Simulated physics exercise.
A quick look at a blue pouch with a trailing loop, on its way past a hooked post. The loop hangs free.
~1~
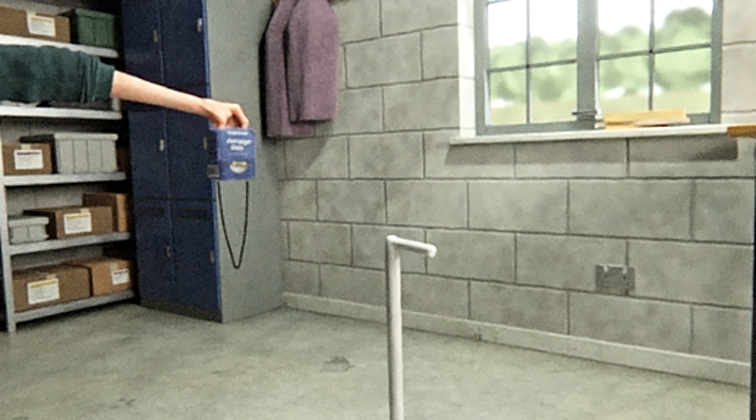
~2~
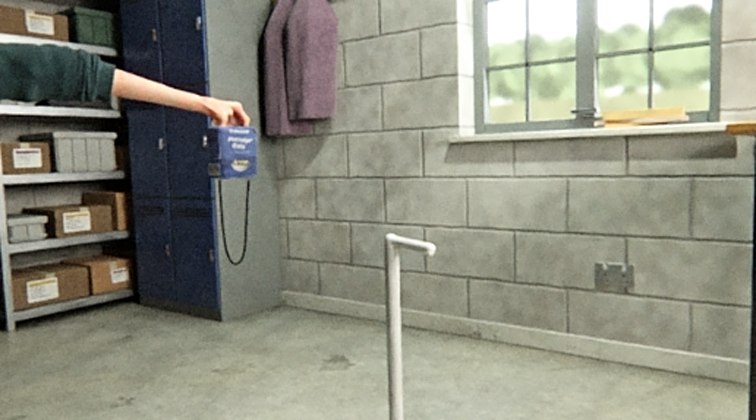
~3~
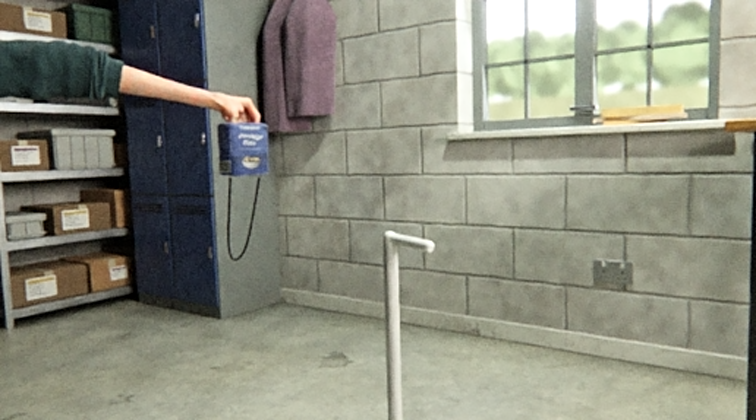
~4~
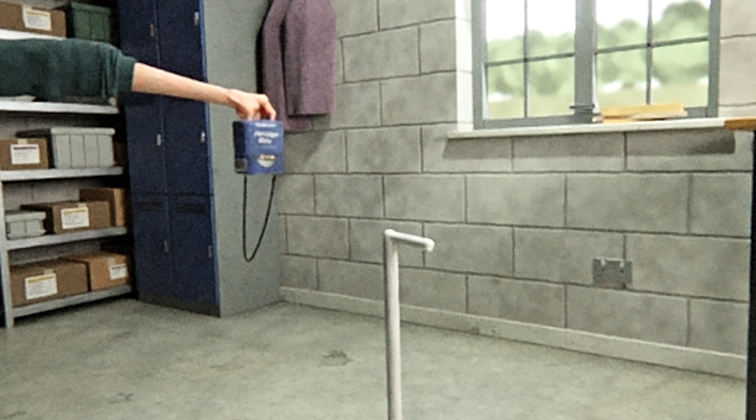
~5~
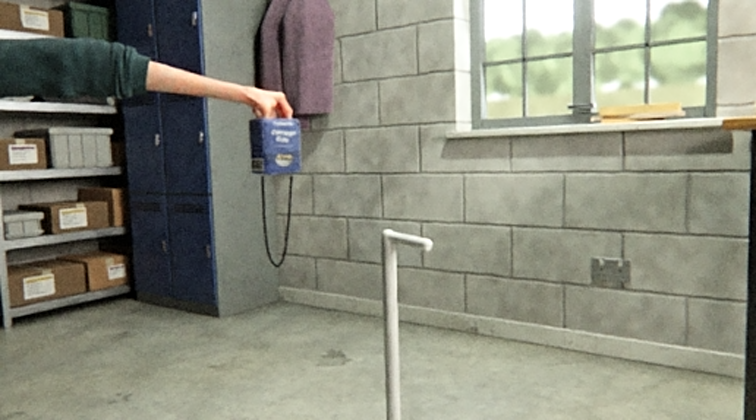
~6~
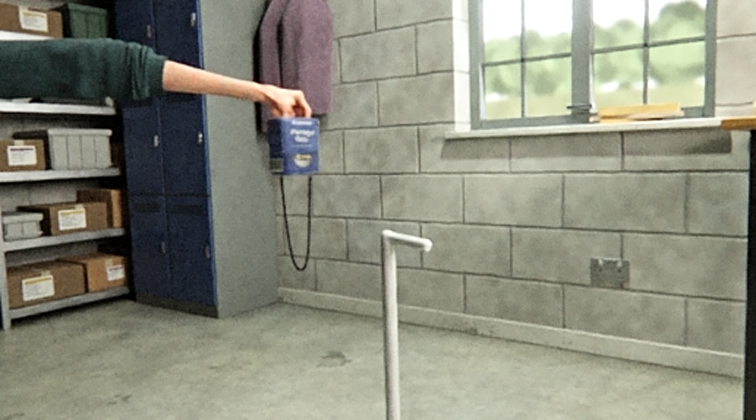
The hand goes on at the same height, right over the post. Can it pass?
In the end the blue pouch passes clear.
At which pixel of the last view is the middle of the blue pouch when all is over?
Its middle is at (531, 136).
Then, 0.52 s on from there, pouch over the post near (357, 144).
Then, 1.24 s on from there, pouch past the post near (464, 139).
Then, 1.58 s on from there, pouch past the post near (525, 136).
In the end, pouch past the post near (531, 136). The blue pouch goes by freely.
